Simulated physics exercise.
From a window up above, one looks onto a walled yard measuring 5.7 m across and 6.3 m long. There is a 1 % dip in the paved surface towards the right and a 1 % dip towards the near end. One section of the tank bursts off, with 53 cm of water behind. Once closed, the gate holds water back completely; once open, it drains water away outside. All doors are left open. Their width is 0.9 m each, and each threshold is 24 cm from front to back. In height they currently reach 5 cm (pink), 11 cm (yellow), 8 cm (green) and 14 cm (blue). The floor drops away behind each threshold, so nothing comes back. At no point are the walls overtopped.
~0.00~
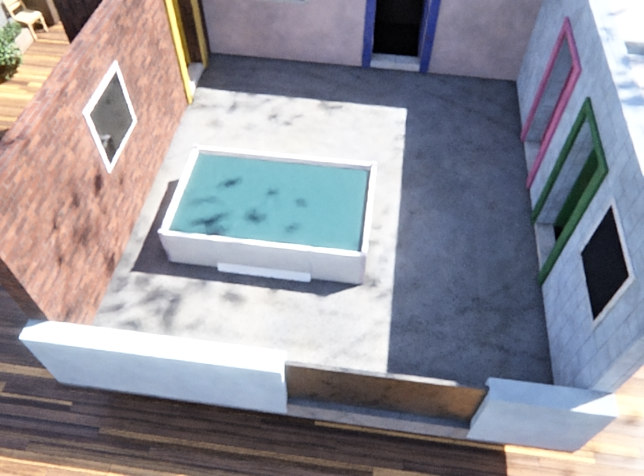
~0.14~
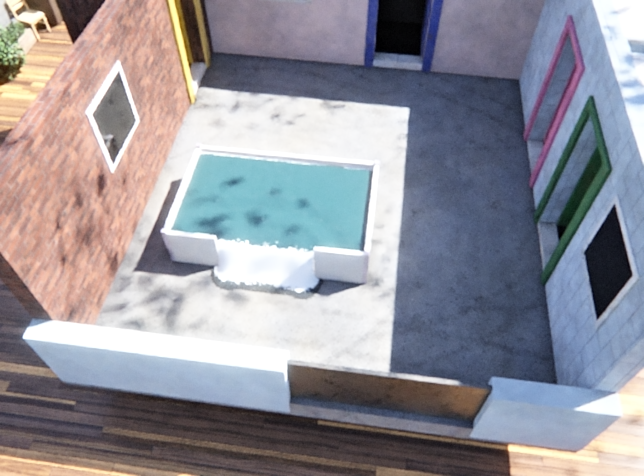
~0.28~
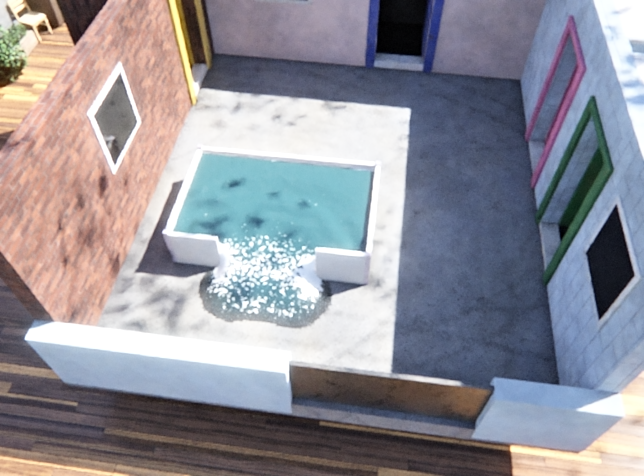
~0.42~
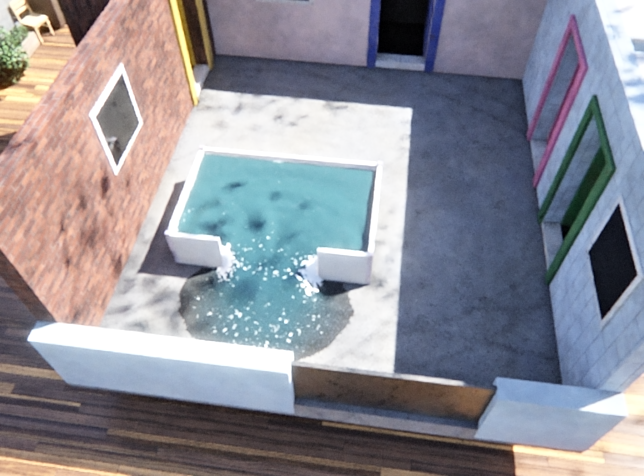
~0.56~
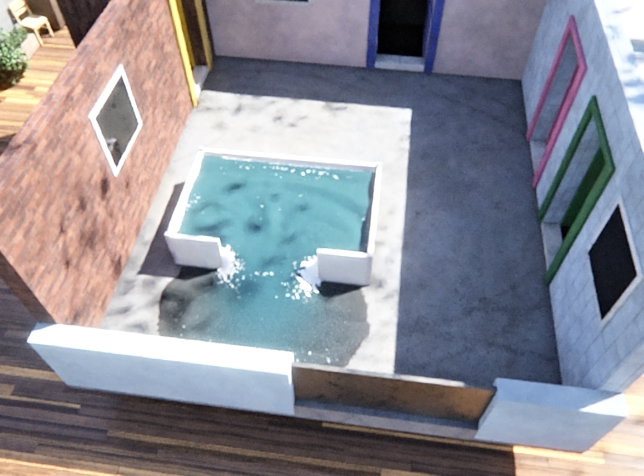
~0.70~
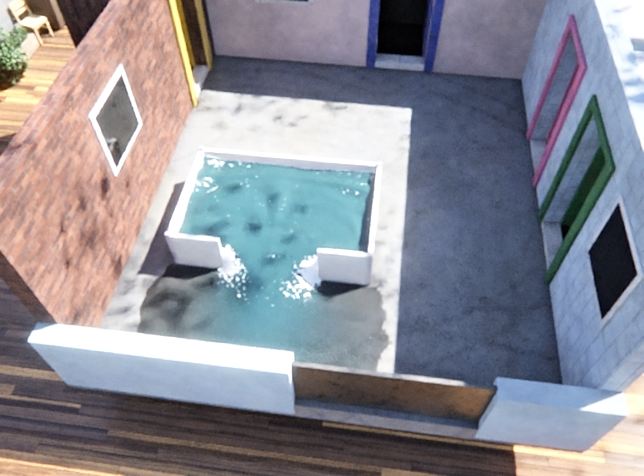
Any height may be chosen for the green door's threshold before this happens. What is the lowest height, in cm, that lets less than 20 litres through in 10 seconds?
About 5.5 cm.
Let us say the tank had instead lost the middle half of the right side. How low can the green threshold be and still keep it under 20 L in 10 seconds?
Required height: Approx. 20 cm.
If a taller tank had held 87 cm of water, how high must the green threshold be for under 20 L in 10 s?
The step needs to be some 10.0 cm.
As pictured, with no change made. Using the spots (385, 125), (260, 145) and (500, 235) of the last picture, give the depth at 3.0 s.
Taking the spots in order: About 0, 0 and 0 centimetres.
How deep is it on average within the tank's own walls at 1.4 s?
The mean depth is roughly 35 cm.
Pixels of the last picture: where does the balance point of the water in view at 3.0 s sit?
I'd say around (286, 277).
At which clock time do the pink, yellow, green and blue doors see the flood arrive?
Pink 3.6 seconds, yellow 3.6 seconds, green 2.6 seconds, blue 6.0 seconds.
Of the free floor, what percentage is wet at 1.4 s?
I'd say near 15 percent is wet.
After 1.4 s water covers 15 % of the floor, deepest (41 cm) near (250, 364); it has not reached the green door.
After 3.0 s water covers 35 % of the floor, deepest (28 cm) near (102, 360); 7 cm at the green door, 0 litres in over its 8 cm threshold.
After 10.0 s water covers 95 % of the floor, deepest (12 cm) near (503, 159); 6 cm at the green door, 3 litres in over its 8 cm threshold.
At the green door as built, the water arrived by 2.7 s and peaked near 10 cm at 3.6 s.
Run again over the same 10 s with other heights there, 27 litres in over 5 cm, 16 litres over 6 cm. The limit of 20 litres is kept from about 5.5 cm up.
